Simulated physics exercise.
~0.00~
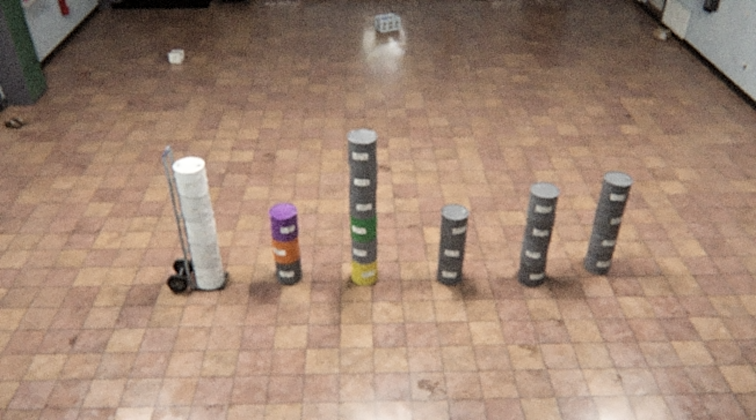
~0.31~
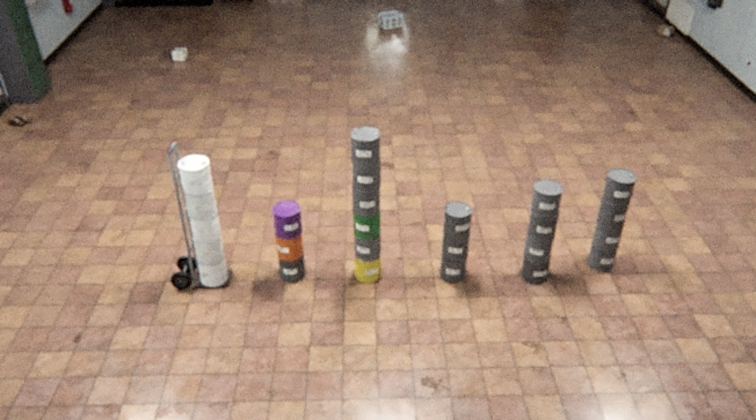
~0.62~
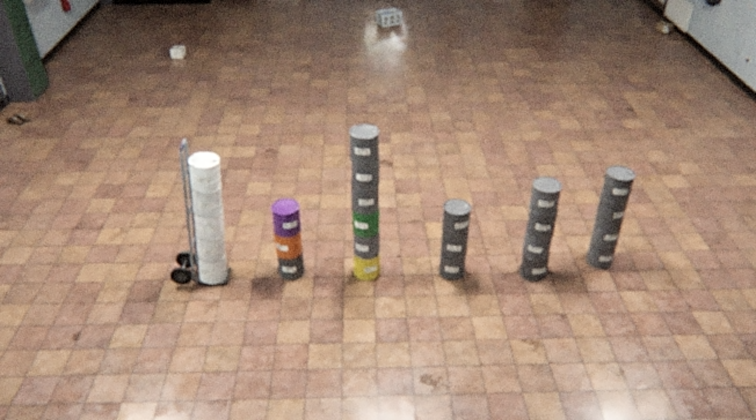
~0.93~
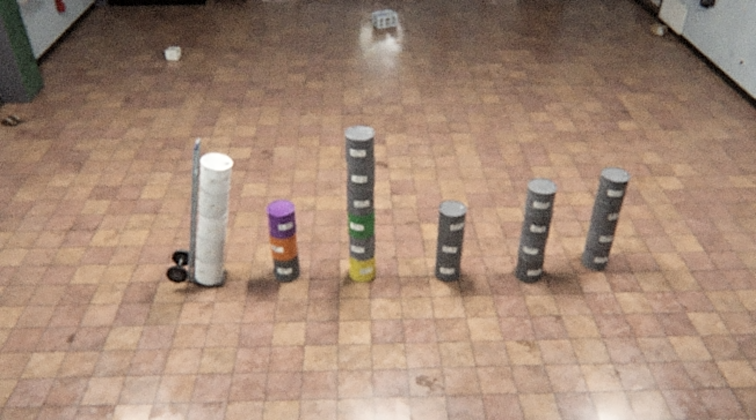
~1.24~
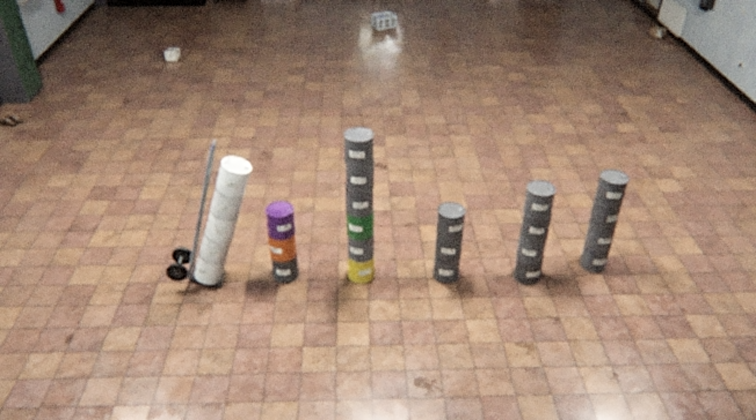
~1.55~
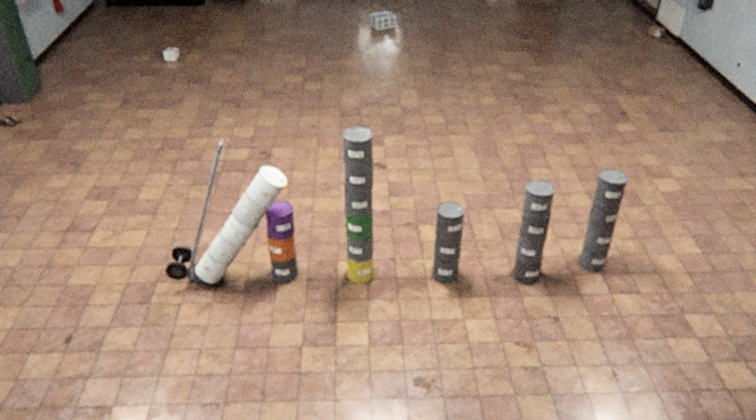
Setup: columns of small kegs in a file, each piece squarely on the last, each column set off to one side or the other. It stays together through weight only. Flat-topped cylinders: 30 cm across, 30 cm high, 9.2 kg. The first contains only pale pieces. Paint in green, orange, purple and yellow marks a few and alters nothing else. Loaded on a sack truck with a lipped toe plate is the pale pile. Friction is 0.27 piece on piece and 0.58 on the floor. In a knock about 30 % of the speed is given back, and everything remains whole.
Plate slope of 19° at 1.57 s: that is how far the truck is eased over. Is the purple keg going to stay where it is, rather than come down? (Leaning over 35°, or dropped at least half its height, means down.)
My guess is it goes down.
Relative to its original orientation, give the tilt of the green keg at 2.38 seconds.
Tilt: Approx. 0°.
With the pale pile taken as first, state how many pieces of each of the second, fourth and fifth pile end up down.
Pile by pile: Second 2, fourth 0, fifth 0.
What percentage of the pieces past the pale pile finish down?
The share is about 10 in a hundred.
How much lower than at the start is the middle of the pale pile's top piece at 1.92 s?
30 cm.
By 1.92 s, 5 of the pale pile down; none of the 20 other kegs down, 3 disturbed; purple keg tilted 9°; orange keg tilted 9°.
By 2.38 s, 5 of the pale pile down; 2 of the 20 other kegs down; purple keg tilted 52°, 36 cm lower; orange keg tilted 60°, 24 cm lower.
When it is over (3.0 s), 5 of the pale pile down; 2 of the 20 other kegs down; purple keg on its side; orange keg on its side; green keg moved 35 mm. In pixels of the last frame, middles, purple keg near (338, 240), orange keg near (314, 246).
